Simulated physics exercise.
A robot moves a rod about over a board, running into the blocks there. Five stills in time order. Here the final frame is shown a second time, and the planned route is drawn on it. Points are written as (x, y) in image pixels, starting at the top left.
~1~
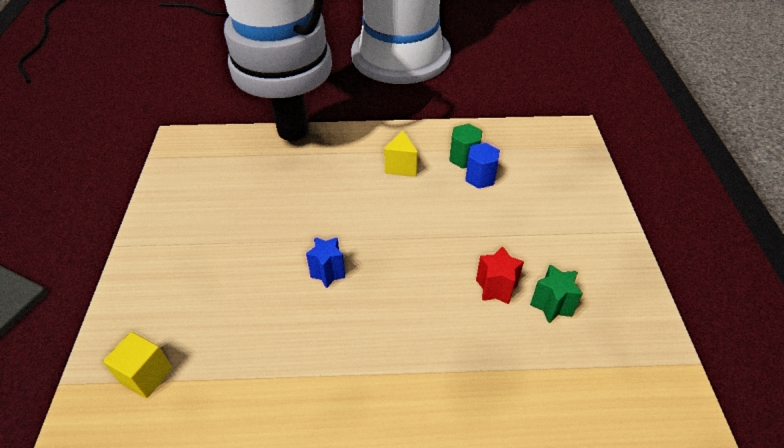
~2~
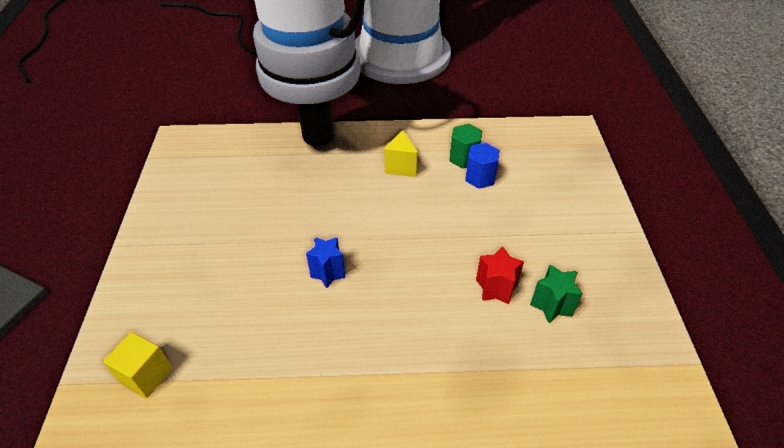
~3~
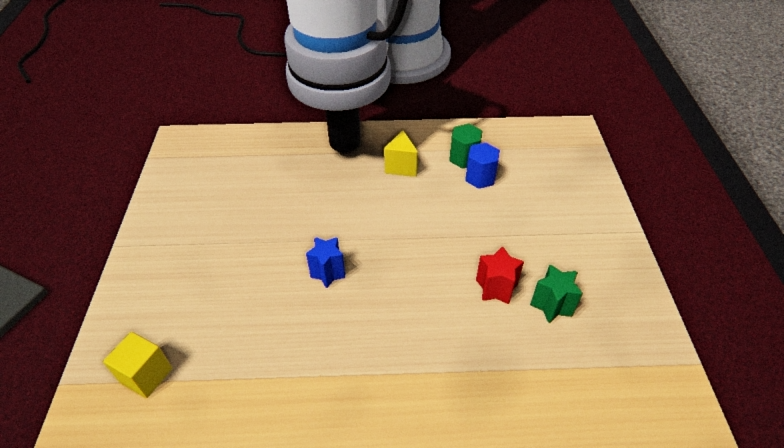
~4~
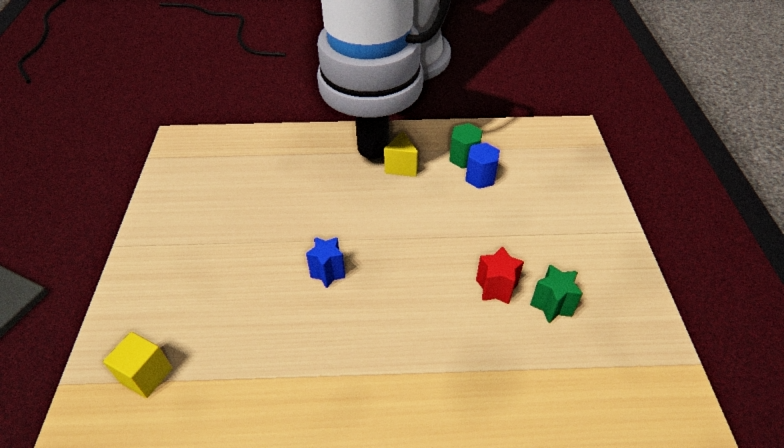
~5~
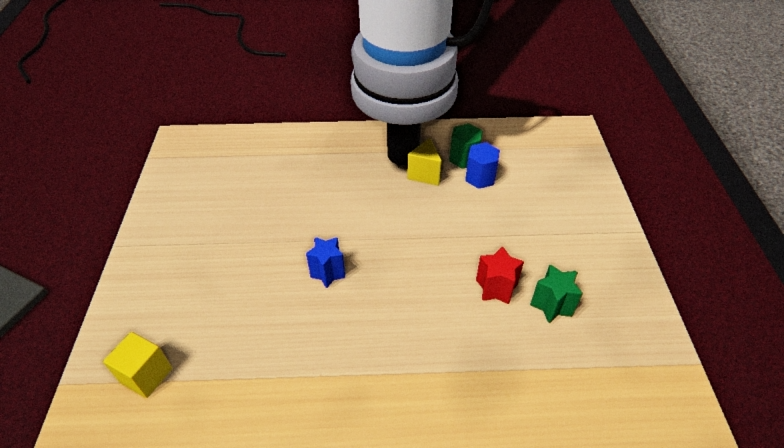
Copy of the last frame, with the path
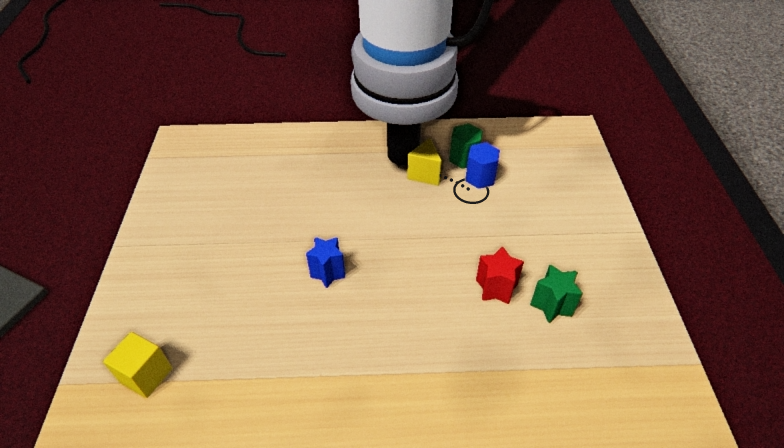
In this clip, a robot arm moves a dark rod rightward along the far edge of a wooden board scattered with coloured blocks, then pushes the yellow triangular block a short way right, toward the green and blue hexagonal blocks.
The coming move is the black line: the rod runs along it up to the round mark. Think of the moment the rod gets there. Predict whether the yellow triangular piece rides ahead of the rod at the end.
My guess is it keeps its place ahead of the rod.
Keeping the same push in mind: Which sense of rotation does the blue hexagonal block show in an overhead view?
Seen from above, counterclockwise.
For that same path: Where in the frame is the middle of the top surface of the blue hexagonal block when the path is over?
Just about (504, 155).
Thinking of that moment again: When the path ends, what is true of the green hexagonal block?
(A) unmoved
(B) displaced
The correct letter is A.
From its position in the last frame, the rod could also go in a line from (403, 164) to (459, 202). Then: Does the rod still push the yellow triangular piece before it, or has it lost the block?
The rod still has it in front.
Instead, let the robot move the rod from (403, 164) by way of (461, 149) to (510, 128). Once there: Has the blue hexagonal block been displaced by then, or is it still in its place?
Still in place.
Drawn move, from (403, 164) through (426, 172) and (450, 179) to (471, 191).
On the path given first. Halfway along, rod (440, 167); yellow triangular piece (464, 164).
At the end, rod (472, 182); yellow triangular piece (495, 182); green hexagonal block still; blue hexagonal block (504, 155), turned 75° anticlockwise.
